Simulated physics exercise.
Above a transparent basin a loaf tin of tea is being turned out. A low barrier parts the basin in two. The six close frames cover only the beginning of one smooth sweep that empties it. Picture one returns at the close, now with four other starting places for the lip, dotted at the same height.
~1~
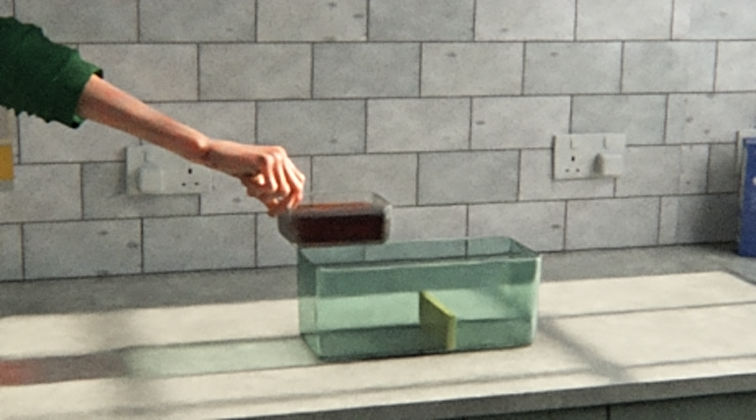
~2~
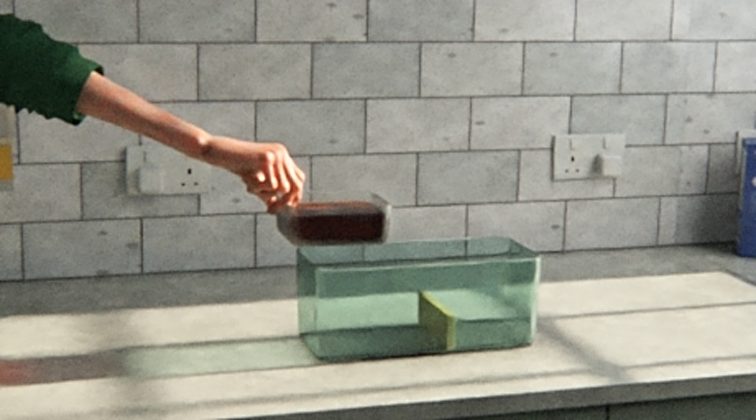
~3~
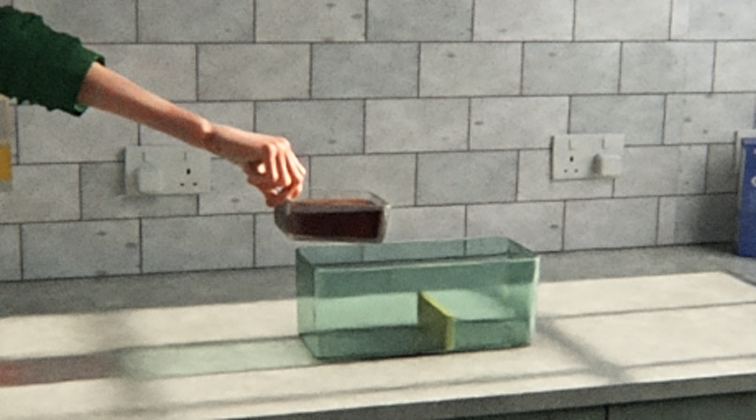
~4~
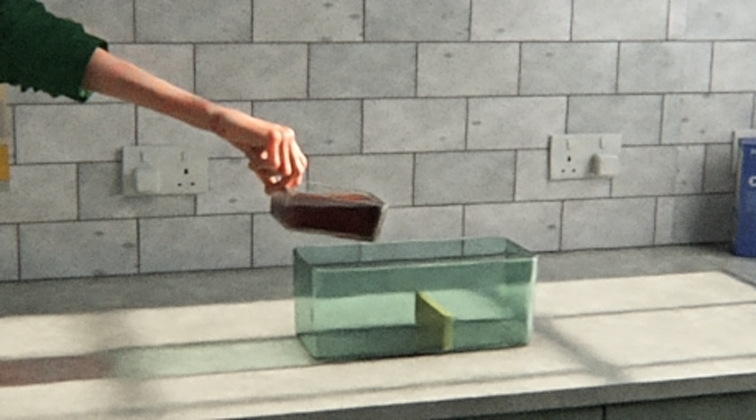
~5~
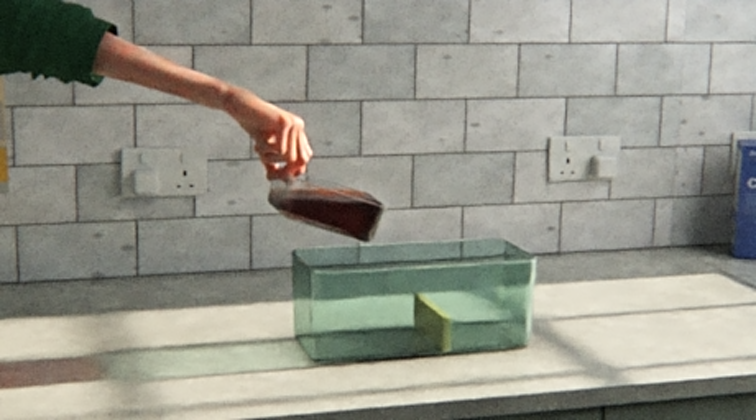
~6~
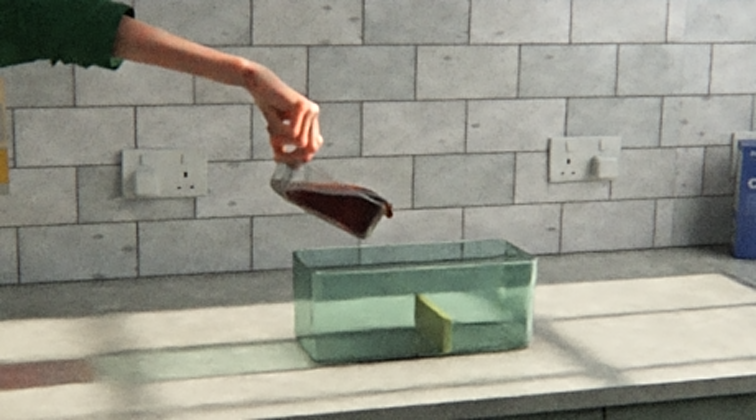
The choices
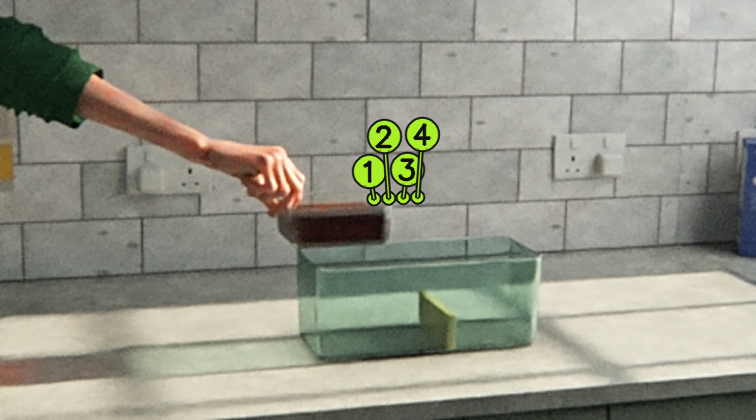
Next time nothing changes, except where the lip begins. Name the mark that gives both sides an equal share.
1 is best.
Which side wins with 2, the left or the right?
More ends on the right.
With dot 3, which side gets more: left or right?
More ends on the right.
On the marked copy, 1 at (374, 198); 2 at (388, 198); 3 at (403, 197); 4 at (417, 197).
With 1, about 47 % ends left of the wall and 51 % right of it.
With 2, about 28 % ends left of the wall and 70 % right of it; 3 % is lost outside.
With 3, about 10 % ends left of the wall and 88 % right of it.
With 4, about 6 % ends left of the wall and 92 % right of it; 3 % is lost outside.
